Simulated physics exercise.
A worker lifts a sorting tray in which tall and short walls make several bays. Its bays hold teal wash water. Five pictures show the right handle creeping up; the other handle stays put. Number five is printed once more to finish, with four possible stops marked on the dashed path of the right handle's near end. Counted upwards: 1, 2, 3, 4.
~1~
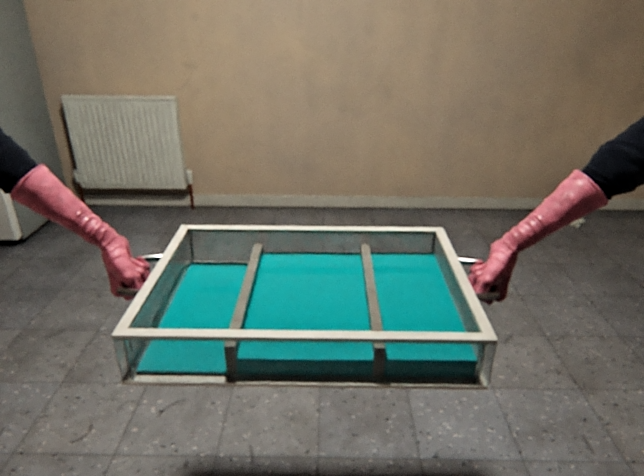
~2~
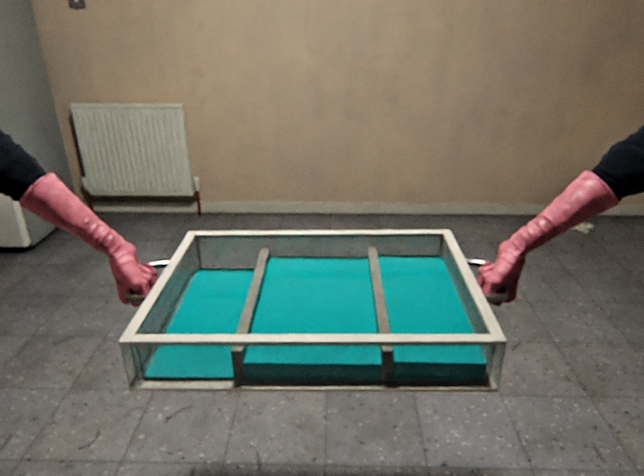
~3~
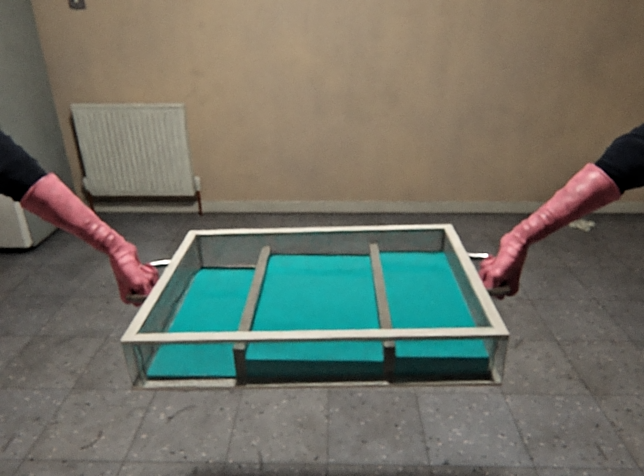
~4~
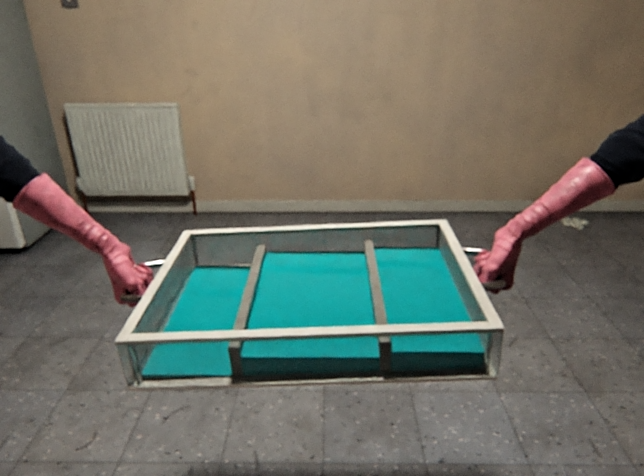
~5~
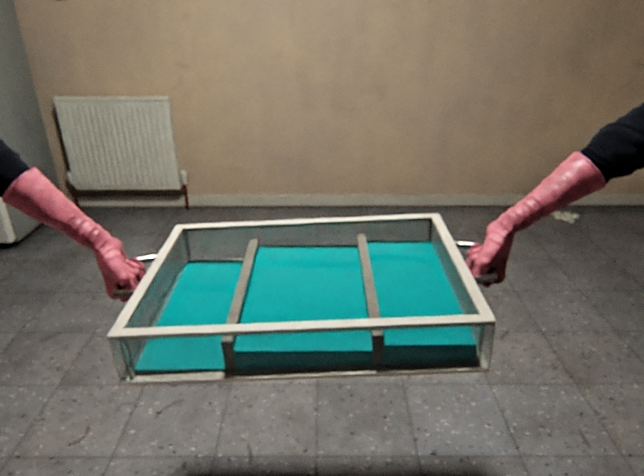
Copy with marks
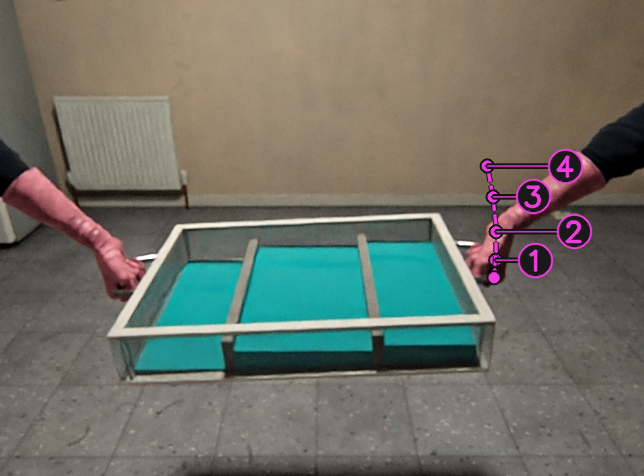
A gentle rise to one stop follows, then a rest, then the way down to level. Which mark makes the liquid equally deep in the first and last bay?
It is 4.
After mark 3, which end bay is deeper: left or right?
The right one.
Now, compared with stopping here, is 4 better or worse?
Mark 4 is better.
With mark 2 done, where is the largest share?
The middle bay.
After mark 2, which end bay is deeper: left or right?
The right one.
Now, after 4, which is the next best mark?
Here it is mark 3.
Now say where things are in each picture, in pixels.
In the first frame, the tray is level; deepest in the right bay, at (411, 297), shallowest in the left; right handle at (486, 278).
In the second frame, tipped about 1° down to the left; no wall is crossed; right handle at (495, 279).
In the third frame, tipped about 2° down to the left; no wall is crossed; right handle at (497, 273).
In the fourth frame, tipped about 3° down to the left; no wall is crossed; right handle at (492, 267).
In the fifth frame, tipped about 3° down to the left; deepest in the right bay, at (409, 284), shallowest in the left; right handle at (484, 261).
In magenta, 1 at (495, 260); 2 at (496, 231); 3 at (493, 196); 4 at (487, 166).
For mark 1, the right end bay stands much deeper than the other; nothing spills.
For mark 2, the right end bay stands much deeper than the other; nothing spills.
For mark 3, the right end bay stands much deeper than the other; nothing spills.
For mark 4, the two end bays stand about equally deep; nothing spills.
